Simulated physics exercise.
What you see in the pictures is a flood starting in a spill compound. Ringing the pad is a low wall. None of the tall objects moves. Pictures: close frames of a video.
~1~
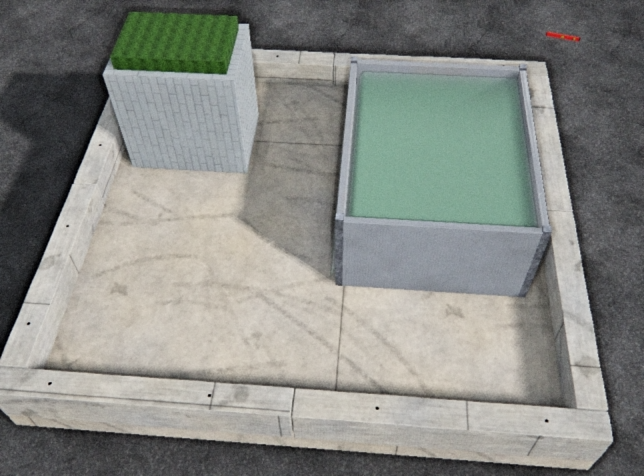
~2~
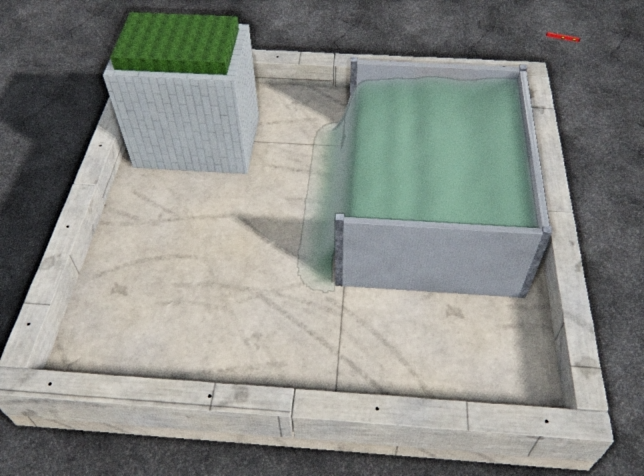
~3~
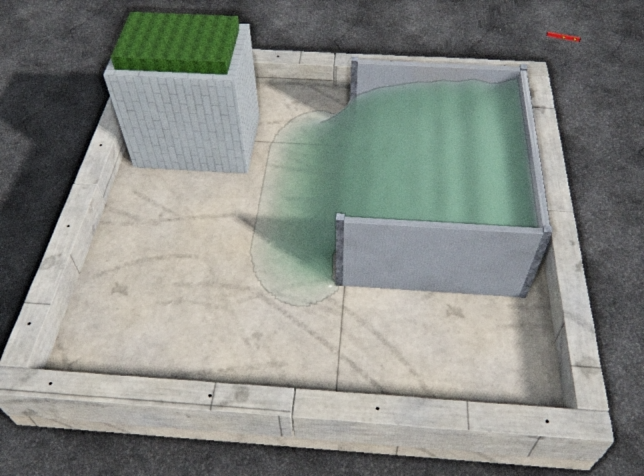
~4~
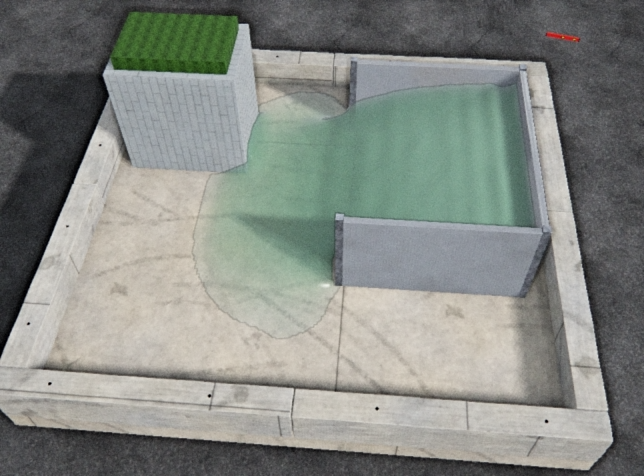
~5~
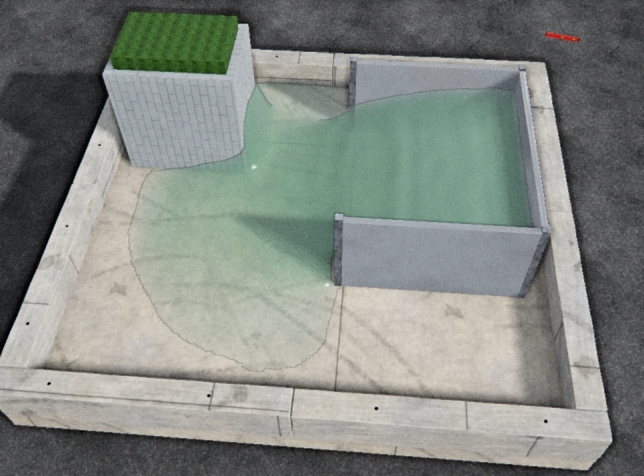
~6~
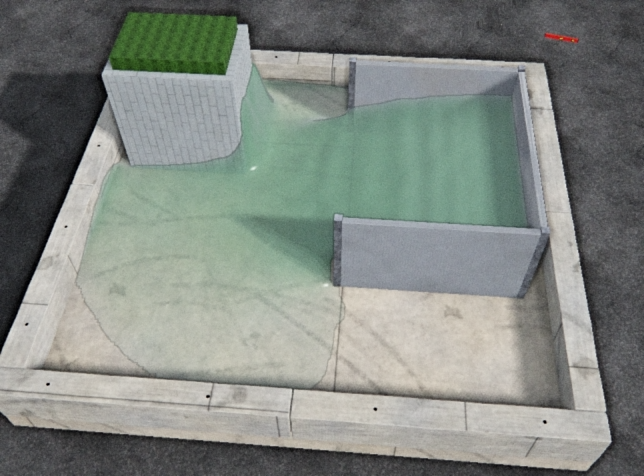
In a spill compound ringed by a low wall, a tank of green water sits whole and still, right of a grass-topped block. Its left side opens and water pours out, spreading leftward across the pale pad in a widening sheet, washing past the block and over much of the floor's left side.
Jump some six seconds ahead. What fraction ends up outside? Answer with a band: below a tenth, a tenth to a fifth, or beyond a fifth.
A tenth to a fifth.
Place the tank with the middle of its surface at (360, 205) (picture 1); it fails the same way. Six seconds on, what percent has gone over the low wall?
Roughly 20 %.
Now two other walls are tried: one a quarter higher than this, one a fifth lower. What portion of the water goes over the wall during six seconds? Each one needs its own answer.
6 % and 22 %.
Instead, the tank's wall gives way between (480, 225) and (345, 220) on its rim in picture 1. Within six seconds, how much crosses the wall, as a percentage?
Around 14 in a hundred.
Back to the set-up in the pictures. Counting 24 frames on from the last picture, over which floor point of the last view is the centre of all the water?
At roughly (304, 224).
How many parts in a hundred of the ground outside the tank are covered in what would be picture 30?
My estimate is close to 100 per cent.
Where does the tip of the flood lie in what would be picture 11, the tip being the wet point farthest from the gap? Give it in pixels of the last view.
Close to (40, 383).
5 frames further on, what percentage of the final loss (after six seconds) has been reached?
Close to 10 per cent, I'd say.
A moment on, water covers 55 % of the floor; the low wall has let 0 % over.
Next, water covers 60 % of the floor; the low wall has let 1 % over.
Then, water covers 70 % of the floor; the low wall has let 10 % over.
Later, water covers 80 % of the floor; the low wall has let 12 % over.
In the end, water covers 80 % of the floor; the low wall has let 12 % over.
